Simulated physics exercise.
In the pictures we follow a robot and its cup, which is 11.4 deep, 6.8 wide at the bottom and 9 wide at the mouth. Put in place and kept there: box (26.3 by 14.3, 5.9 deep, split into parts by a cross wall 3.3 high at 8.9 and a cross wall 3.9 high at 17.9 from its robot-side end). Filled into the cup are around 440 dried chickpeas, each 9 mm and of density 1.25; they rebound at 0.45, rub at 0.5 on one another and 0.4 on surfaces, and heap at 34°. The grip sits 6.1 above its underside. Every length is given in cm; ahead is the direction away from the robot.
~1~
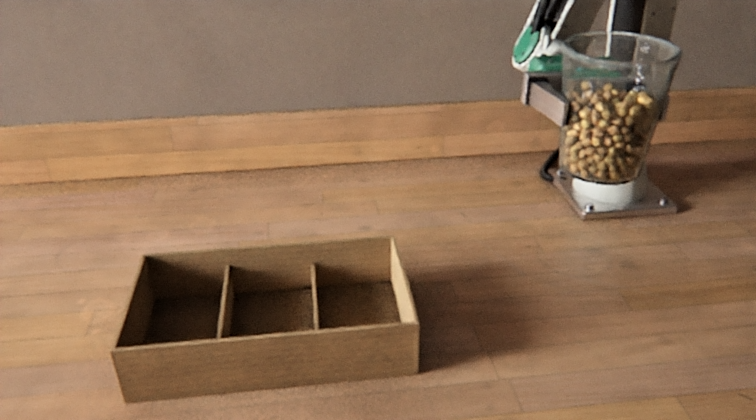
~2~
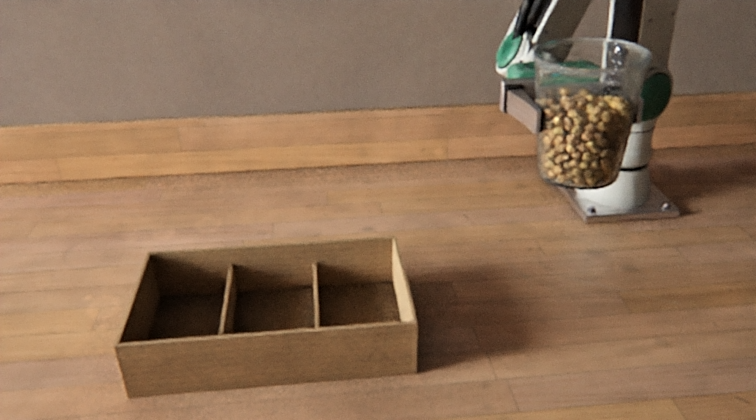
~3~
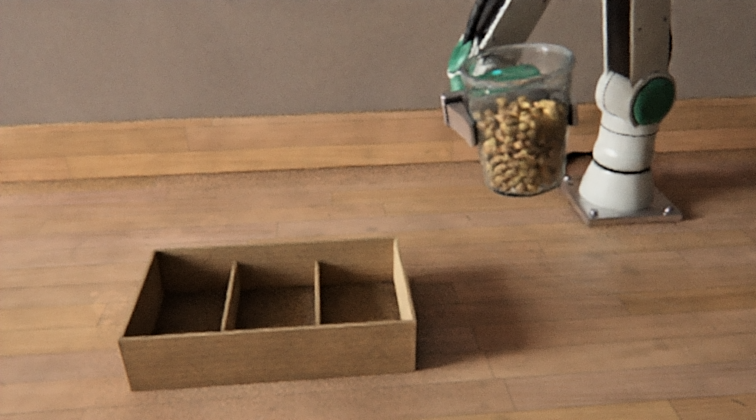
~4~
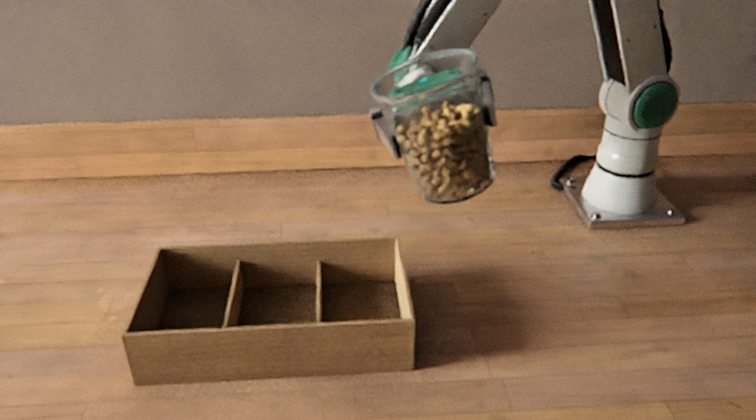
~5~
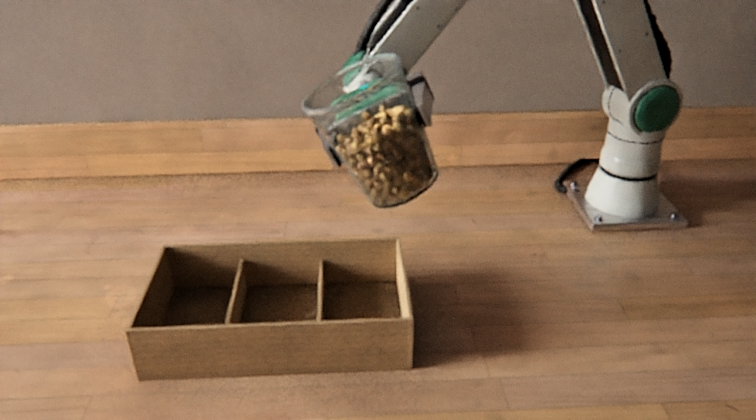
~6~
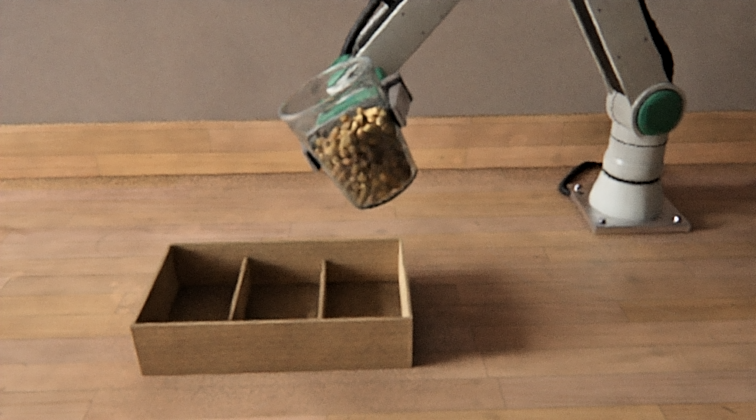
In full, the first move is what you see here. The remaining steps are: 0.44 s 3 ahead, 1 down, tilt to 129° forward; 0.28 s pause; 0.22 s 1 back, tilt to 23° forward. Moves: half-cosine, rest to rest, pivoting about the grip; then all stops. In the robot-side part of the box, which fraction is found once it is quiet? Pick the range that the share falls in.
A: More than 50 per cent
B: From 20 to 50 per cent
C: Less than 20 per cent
(C) Less than 20 per cent.
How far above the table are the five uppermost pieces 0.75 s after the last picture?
Around 4 cm, I reckon.
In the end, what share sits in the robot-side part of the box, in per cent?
The share is close to 0 per cent.
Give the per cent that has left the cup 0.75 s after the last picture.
I'd put it at some 100 percent up to then.
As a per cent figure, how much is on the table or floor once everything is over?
Roughly 0 %.
Then, 0.38 s after the last picture, tilted 124° forward, highest piece 25 above the table; 423 in the cup, 4 in the middle part, 11 in flight or on a rim.
Then, 0.75 s after the last picture, tilted 124° forward, highest piece 5 above the table; 378 in the middle part, 59 in the far-side part, 1 on the table or floor.
Then, 1.14 s after the last picture, tilted 23° forward, highest piece 5 above the table; 378 in the middle part, 59 in the far-side part, 1 on the table or floor.
Then, 2.19 s after the last picture, tilted 23° forward, highest piece 5 above the table; 378 in the middle part, 59 in the far-side part, 1 on the table or floor.
Final count, 378 in the middle part, 59 in the far-side part, 1 on the table or floor. That is 0 % in the robot-side part of the box.
